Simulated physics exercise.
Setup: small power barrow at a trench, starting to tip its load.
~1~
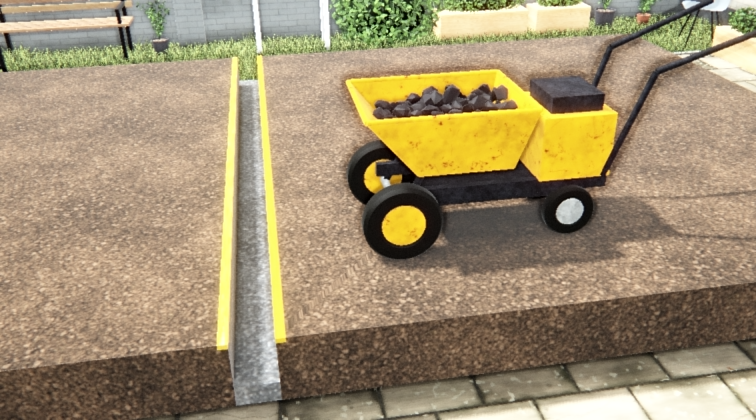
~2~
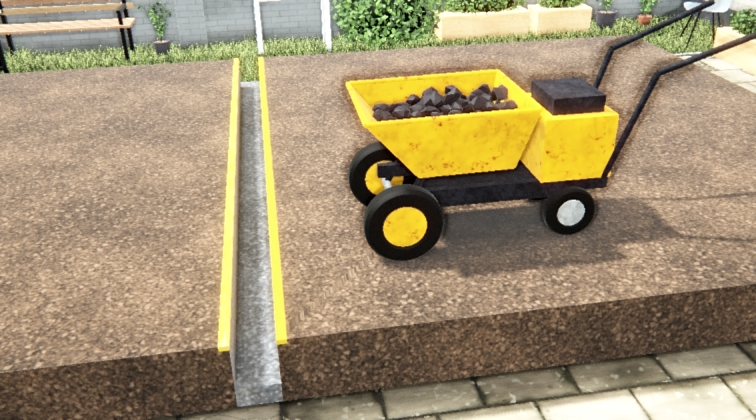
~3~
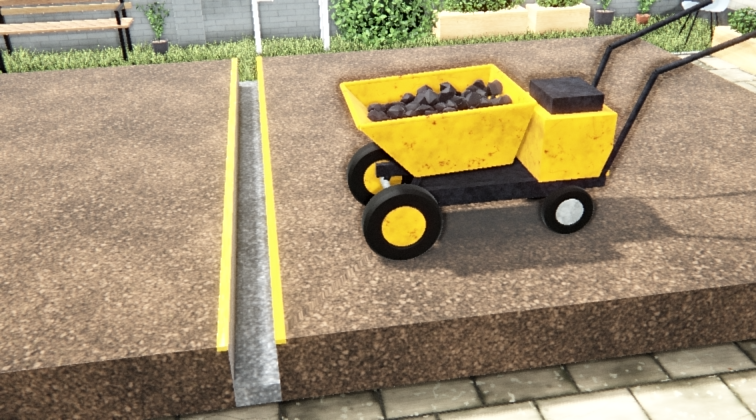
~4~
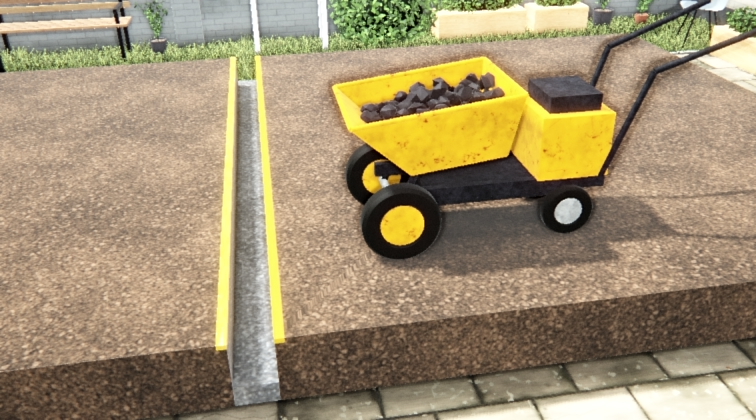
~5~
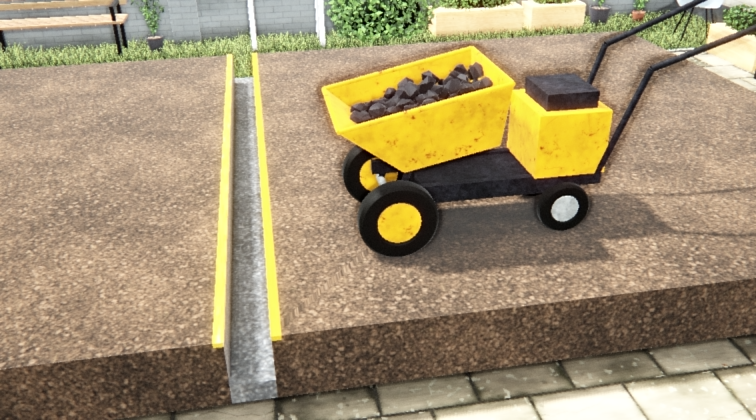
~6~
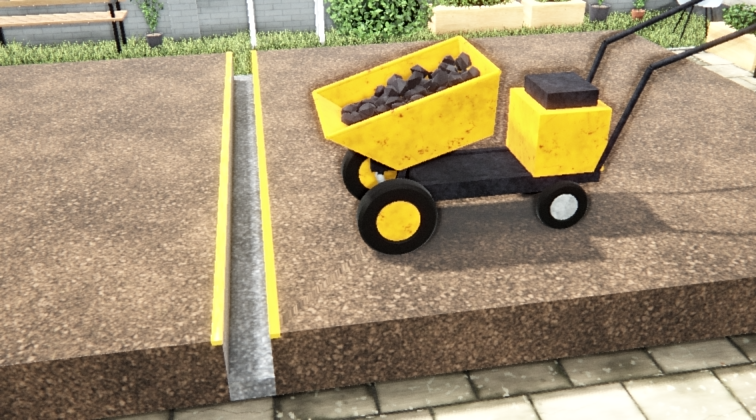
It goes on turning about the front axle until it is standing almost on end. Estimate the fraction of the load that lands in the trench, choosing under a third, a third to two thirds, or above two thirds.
Most likely the bulk, above two thirds lands in the trench.
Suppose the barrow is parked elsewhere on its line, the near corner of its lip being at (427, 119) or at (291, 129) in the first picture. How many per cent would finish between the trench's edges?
About 30 and 0 per cent.
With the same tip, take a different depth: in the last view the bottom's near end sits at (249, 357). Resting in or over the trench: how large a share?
Estimate: Approx. 50 %.
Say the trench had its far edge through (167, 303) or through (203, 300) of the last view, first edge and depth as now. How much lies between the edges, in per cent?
In order: Near 100, then 90 percent.
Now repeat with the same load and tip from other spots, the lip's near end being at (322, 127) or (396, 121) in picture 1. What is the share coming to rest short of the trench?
Some 0 % then some 20 %.
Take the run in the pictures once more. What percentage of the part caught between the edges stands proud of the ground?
The answer is close to 20 per cent.
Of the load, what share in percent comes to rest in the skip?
Around 5 per cent.
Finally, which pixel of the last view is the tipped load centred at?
Around (247, 252).
Shortly afterwards, skip tipped steeply; the whole lot in the skip.
Next, skip tipped right over; the bulk in the skip; only a few short of the trench; a little in or heaped over the trench; only a few beyond it; only a few falling.
Some moments later, skip tipped right over; a little in the skip; a little short of the trench; the bulk in or heaped over the trench; a little beyond it.
In the end, skip tipped right over; a little in the skip; a little short of the trench; the bulk in or heaped over the trench; a little beyond it.
